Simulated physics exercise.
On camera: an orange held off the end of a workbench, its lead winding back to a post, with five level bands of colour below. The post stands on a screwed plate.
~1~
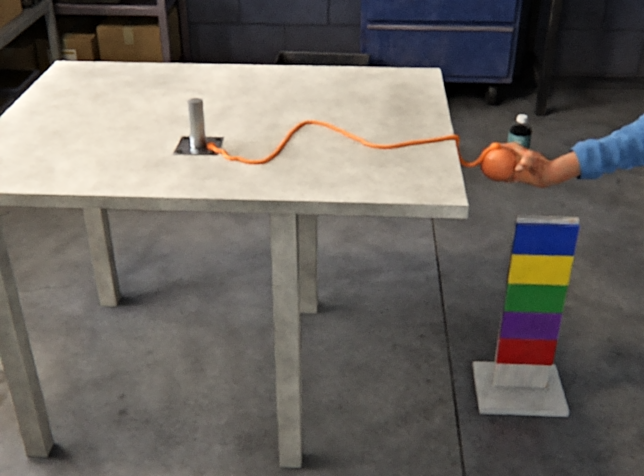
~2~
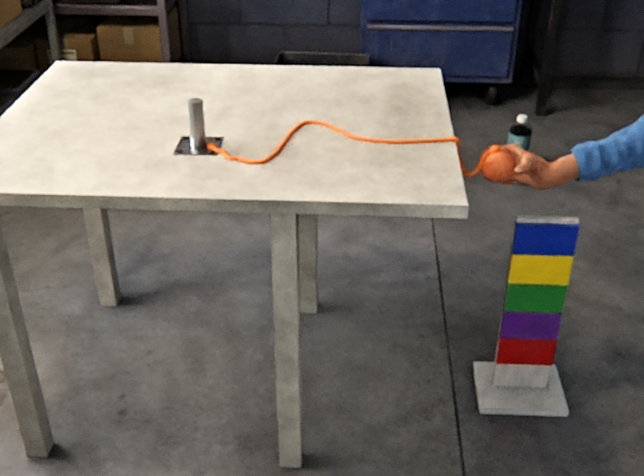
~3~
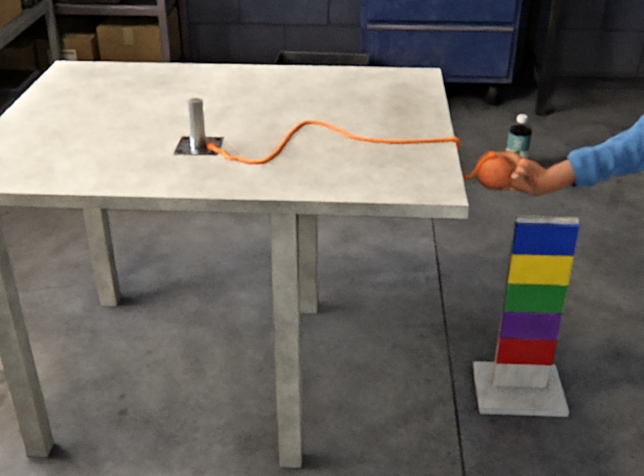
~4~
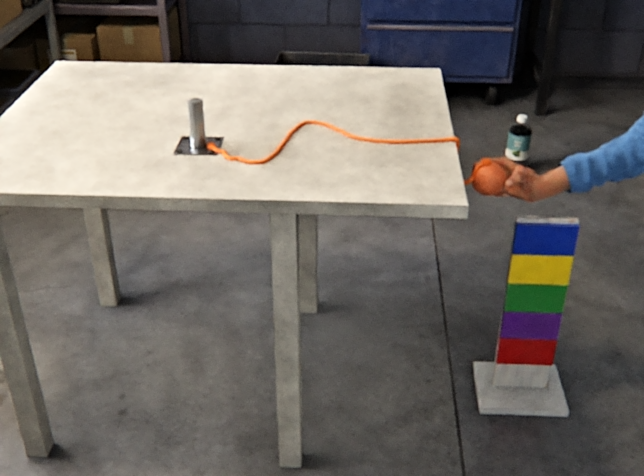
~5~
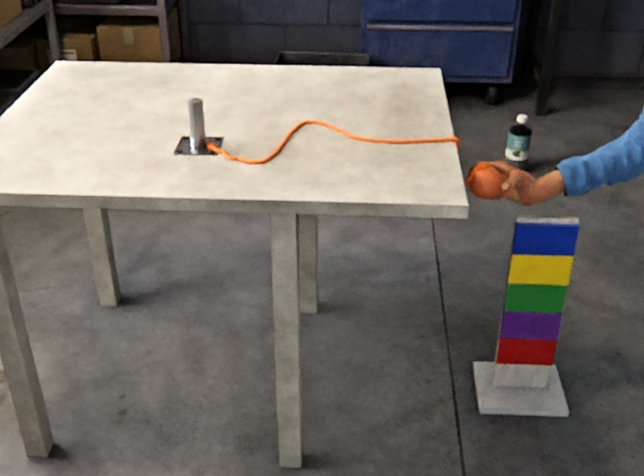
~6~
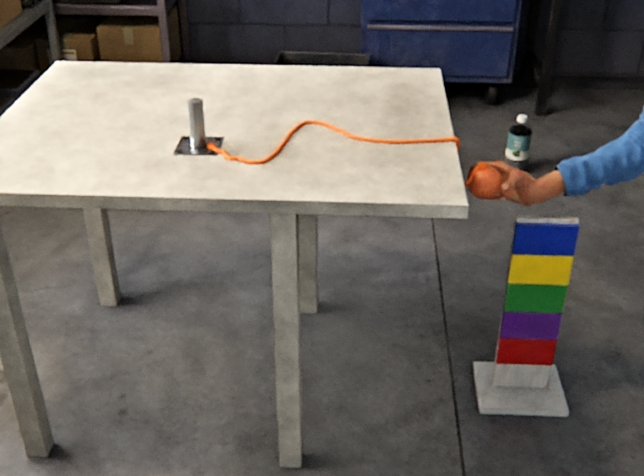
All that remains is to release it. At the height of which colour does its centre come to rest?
The lead holds its middle at green.
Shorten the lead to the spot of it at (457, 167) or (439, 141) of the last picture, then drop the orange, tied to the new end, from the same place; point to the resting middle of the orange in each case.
Near (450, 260) and (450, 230).
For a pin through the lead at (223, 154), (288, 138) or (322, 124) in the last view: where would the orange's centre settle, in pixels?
About (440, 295), (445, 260) and (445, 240).
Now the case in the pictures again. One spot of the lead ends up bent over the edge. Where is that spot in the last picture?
That spot is around (359, 139).
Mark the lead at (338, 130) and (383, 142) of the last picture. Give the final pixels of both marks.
About (427, 139), and the other about (454, 165).
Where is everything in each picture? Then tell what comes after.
Orange (498, 164); blue (546, 241); yellow (541, 271); green (536, 299); purple (531, 327); red (527, 353), in the first picture.
Orange (498, 166); lead through (232, 159) (283, 143) (321, 124) (382, 142) (456, 148), in the second picture.
Orange (494, 172), in the third picture.
Orange (489, 179); lead through (232, 159) (283, 143) (321, 124) (383, 142) (456, 148), in the fourth picture.
Orange (485, 182), in the fifth picture.
Orange (485, 183); lead through (232, 159) (283, 143) (321, 124) (383, 142) (456, 148), in the sixth picture.
Soon after, orange near (450, 286); level with green.
Then, orange near (430, 311); level with green.
At rest, orange near (440, 309); level with green. At green.
